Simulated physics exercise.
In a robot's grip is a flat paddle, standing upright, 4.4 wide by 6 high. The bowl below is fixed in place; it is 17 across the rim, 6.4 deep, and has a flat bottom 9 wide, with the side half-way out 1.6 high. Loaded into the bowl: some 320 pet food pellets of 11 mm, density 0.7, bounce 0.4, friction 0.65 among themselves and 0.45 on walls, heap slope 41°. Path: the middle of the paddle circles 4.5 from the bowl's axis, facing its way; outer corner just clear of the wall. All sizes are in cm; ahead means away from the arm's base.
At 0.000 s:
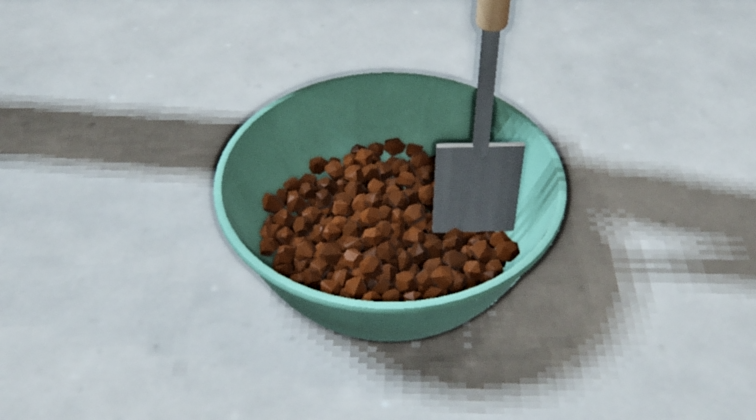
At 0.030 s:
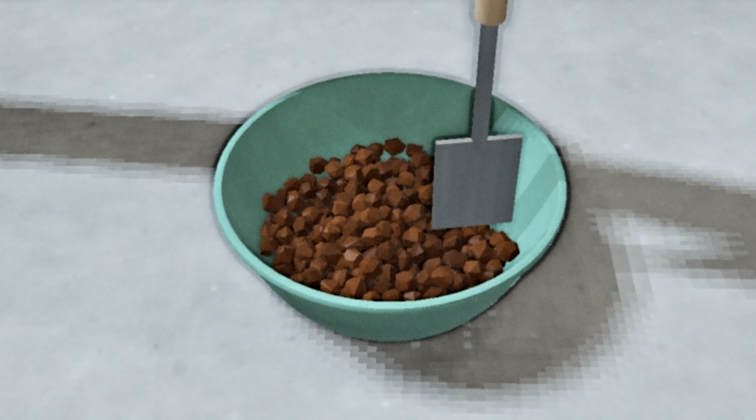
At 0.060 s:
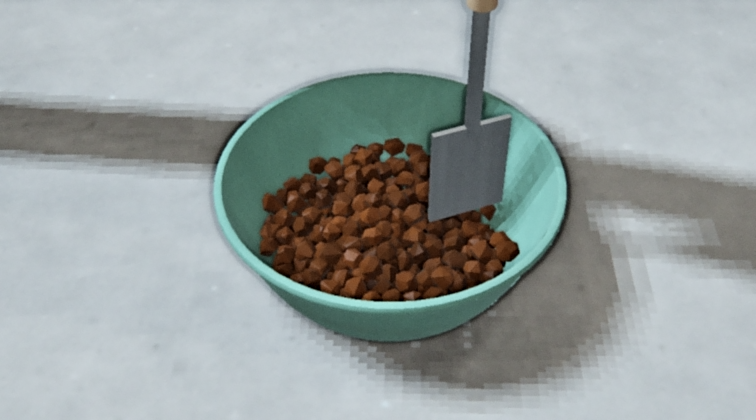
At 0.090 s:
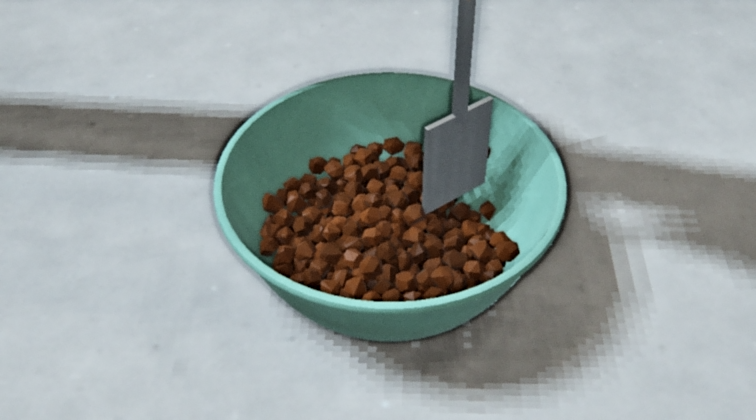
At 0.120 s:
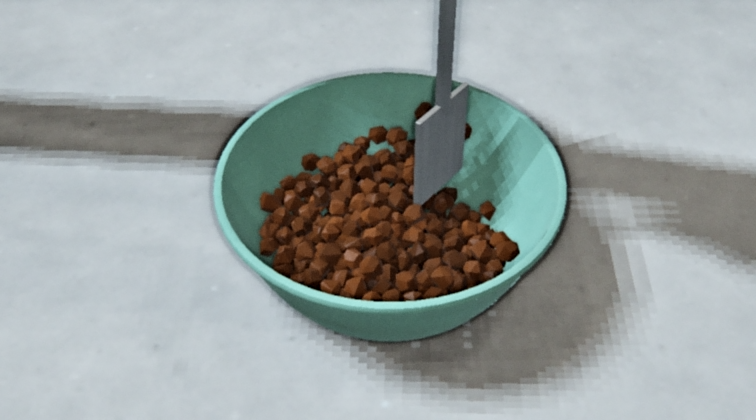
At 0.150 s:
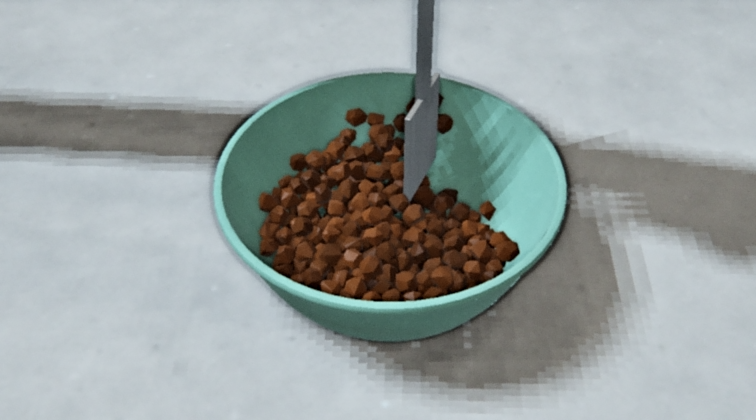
Green bowl of brown pellets sitting on a pale surface as a flat metal paddle sweeps leftward and back, turning edge-on and pushing some pellets.
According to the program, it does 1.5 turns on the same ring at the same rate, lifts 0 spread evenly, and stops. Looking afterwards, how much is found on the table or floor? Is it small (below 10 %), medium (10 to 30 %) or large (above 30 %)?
It is medium.
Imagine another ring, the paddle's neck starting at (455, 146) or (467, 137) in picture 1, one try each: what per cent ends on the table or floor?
I'd guess some 5 and 15 percent.
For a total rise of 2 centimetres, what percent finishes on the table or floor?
Estimate: Close to 10 %.
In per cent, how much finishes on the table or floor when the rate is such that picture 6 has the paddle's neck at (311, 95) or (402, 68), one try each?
Near 50 in a hundred for the first and near 25 in a hundred for the second.
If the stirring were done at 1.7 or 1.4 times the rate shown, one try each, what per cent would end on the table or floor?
I'd expect near 35 per cent, then near 25 per cent.
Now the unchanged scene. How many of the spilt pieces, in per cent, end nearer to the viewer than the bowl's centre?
My reading is roughly 60 per cent.
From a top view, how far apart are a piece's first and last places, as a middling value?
I'd put it at roughly 6 centimetres.
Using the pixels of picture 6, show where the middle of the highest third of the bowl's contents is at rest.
Close to (323, 260).
After 0.52 s, 251° round, highest piece 8 above the table; 305 in the bowl, 6 on the table or floor, 7 in flight or on the tool.
After 0.89 s, 77° round, highest piece 9 above the table; 279 in the bowl, 36 on the table or floor, 3 in flight or on the tool.
After 1.27 s, 180° round, highest piece 6 above the table; 260 in the bowl, 58 on the table or floor.
After 1.97 s, 180° round, highest piece 6 above the table; 260 in the bowl, 58 on the table or floor.
In the end, 260 in the bowl, 58 on the table or floor. That is 18 % on the table or floor.
